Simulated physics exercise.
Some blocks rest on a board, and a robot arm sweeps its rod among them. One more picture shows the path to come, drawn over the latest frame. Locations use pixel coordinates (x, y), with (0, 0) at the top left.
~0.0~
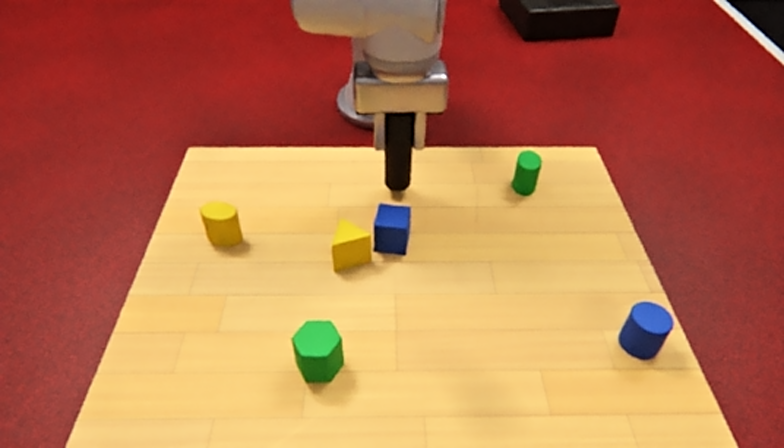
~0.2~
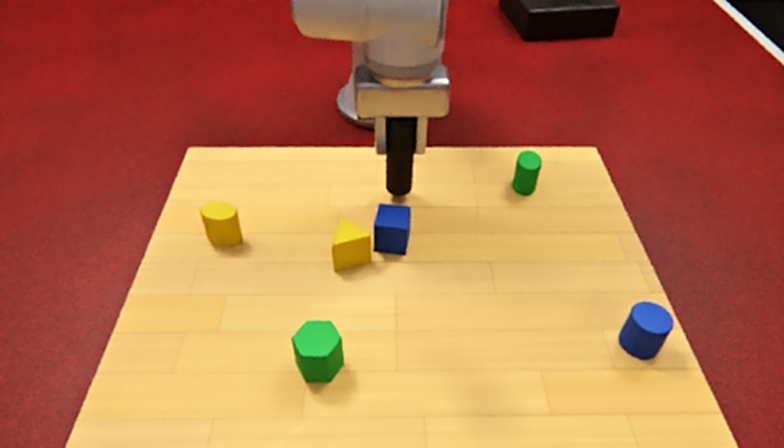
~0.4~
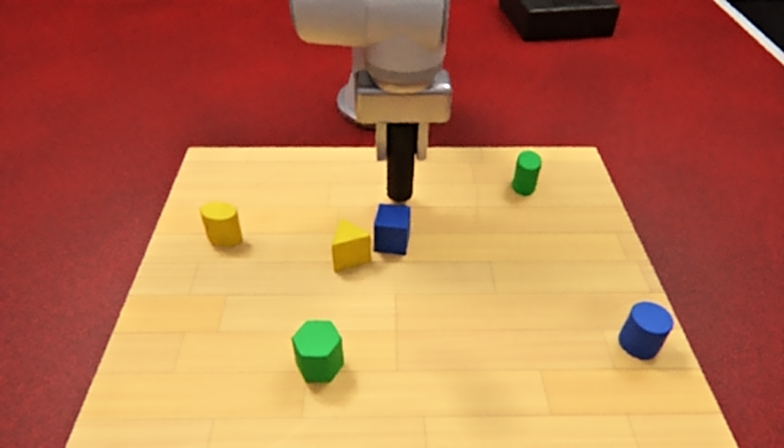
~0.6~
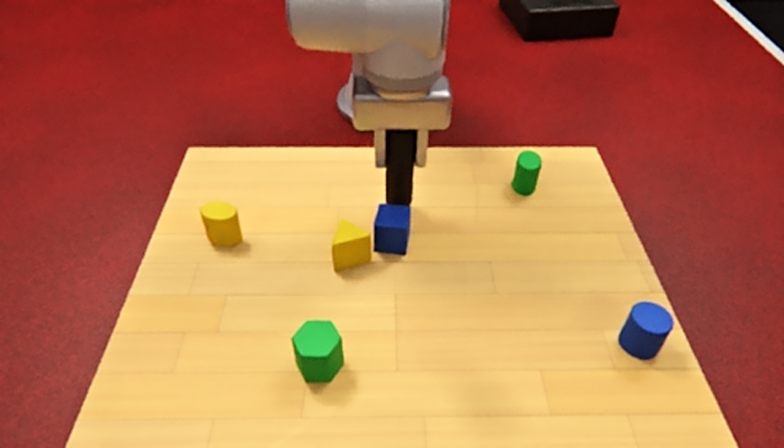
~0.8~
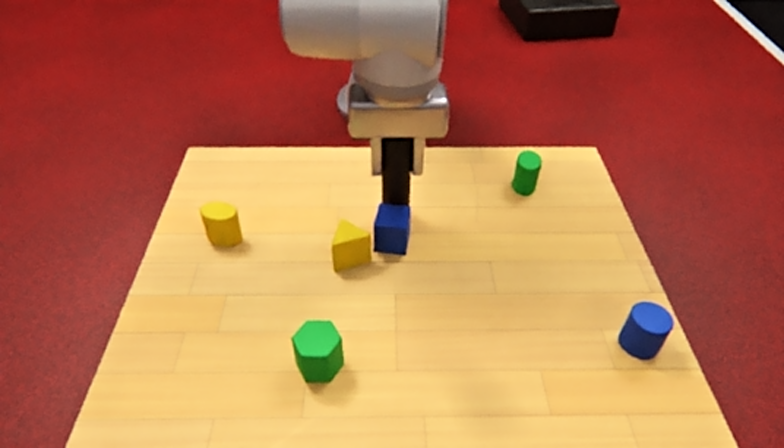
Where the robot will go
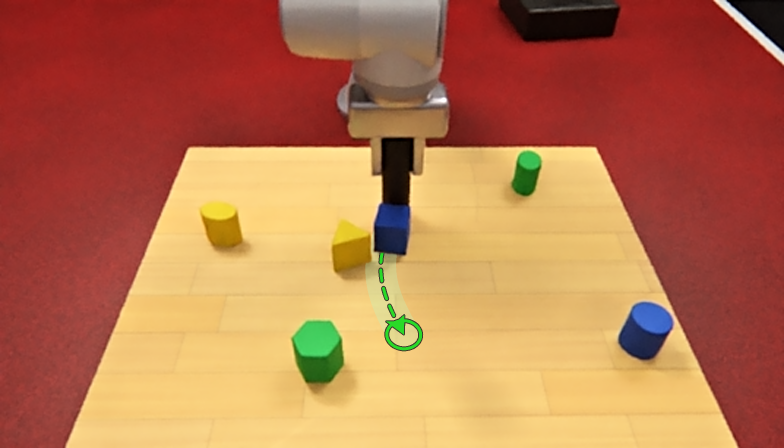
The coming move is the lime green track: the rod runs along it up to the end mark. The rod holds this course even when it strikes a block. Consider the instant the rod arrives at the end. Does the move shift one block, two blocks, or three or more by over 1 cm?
I'm going with one.
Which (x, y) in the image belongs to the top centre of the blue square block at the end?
Top centre: (412, 339).
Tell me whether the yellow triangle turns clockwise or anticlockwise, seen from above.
Its spin: Clockwise.
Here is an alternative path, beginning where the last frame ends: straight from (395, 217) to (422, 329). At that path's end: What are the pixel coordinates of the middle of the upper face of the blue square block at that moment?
So, by the moment the path ends, you'll find the top centre of the blue square block at (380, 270).
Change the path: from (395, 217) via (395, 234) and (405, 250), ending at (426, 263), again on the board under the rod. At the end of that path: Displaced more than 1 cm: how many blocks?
1 block.
Drawn move, from (395, 217) by way of (382, 251) and (384, 291) to (404, 334).
What follows on the original path. One third of the way, rod at (382, 243); blue square block at (390, 247), turned 25° anticlockwise.
Two thirds of the way, rod at (385, 284); yellow triangle at (346, 234), turned 30° clockwise; blue square block at (397, 292), turned 40° anticlockwise.
At the end, rod at (404, 326); green six-sided block still; yellow triangle at (346, 234), turned 30° clockwise; blue square block at (412, 339), turned 20° anticlockwise.
